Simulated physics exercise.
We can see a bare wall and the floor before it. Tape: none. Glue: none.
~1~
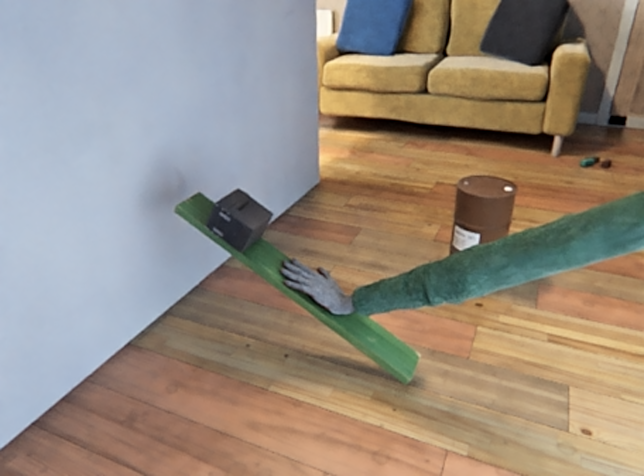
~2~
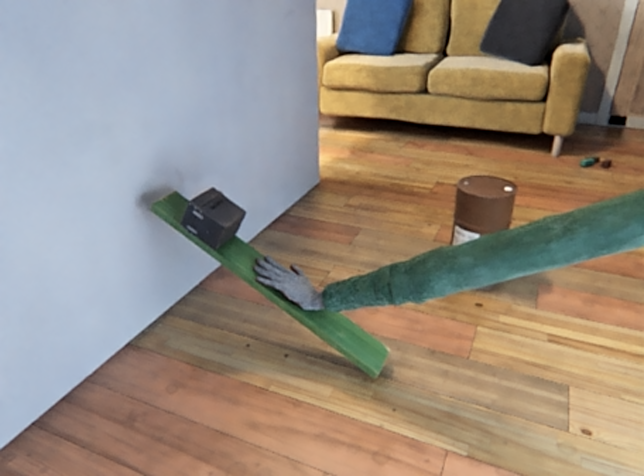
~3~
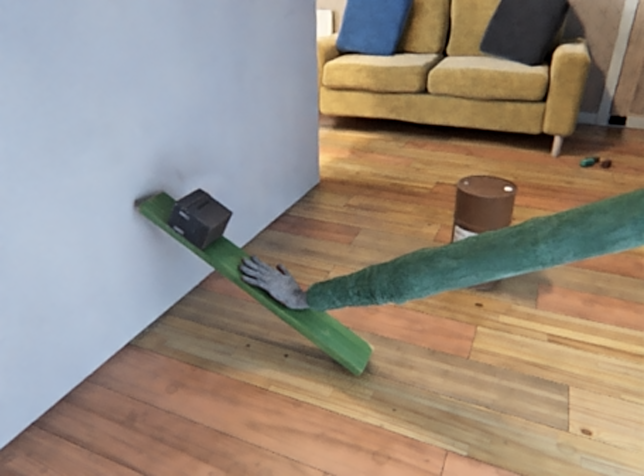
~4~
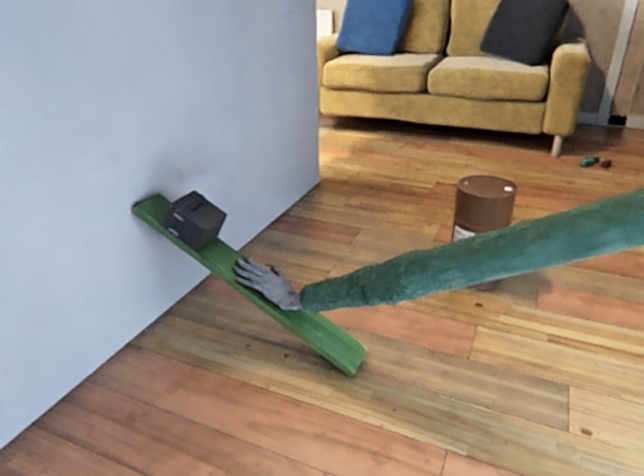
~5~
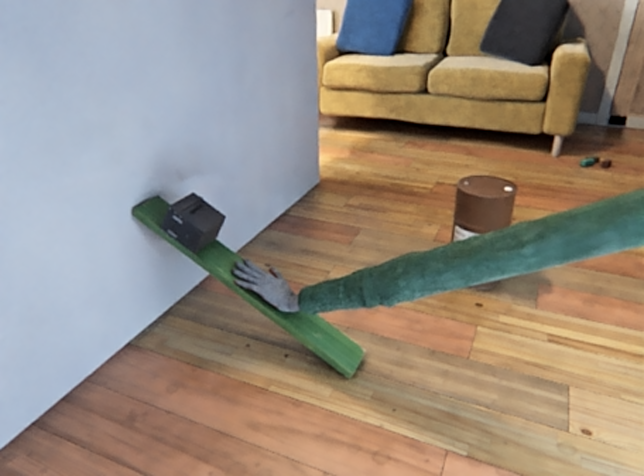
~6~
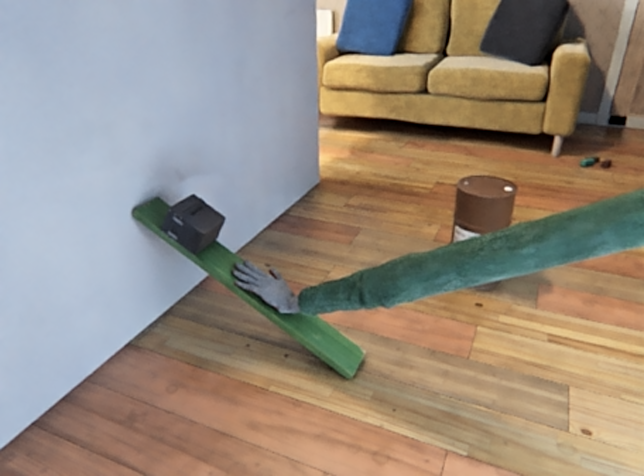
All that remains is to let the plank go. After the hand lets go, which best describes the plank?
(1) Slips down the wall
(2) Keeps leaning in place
The answer is 1.
Then, 0.30 s on from there, green plank 19° lower than it was left near (265, 321).
Then, 0.40 s on from there, green plank 29° lower than it was left near (271, 338).
In the end, moved from the start, green plank; brown canister unmoved. At the end, from the last picture's camera, green plank near (271, 340). The plank slips out.
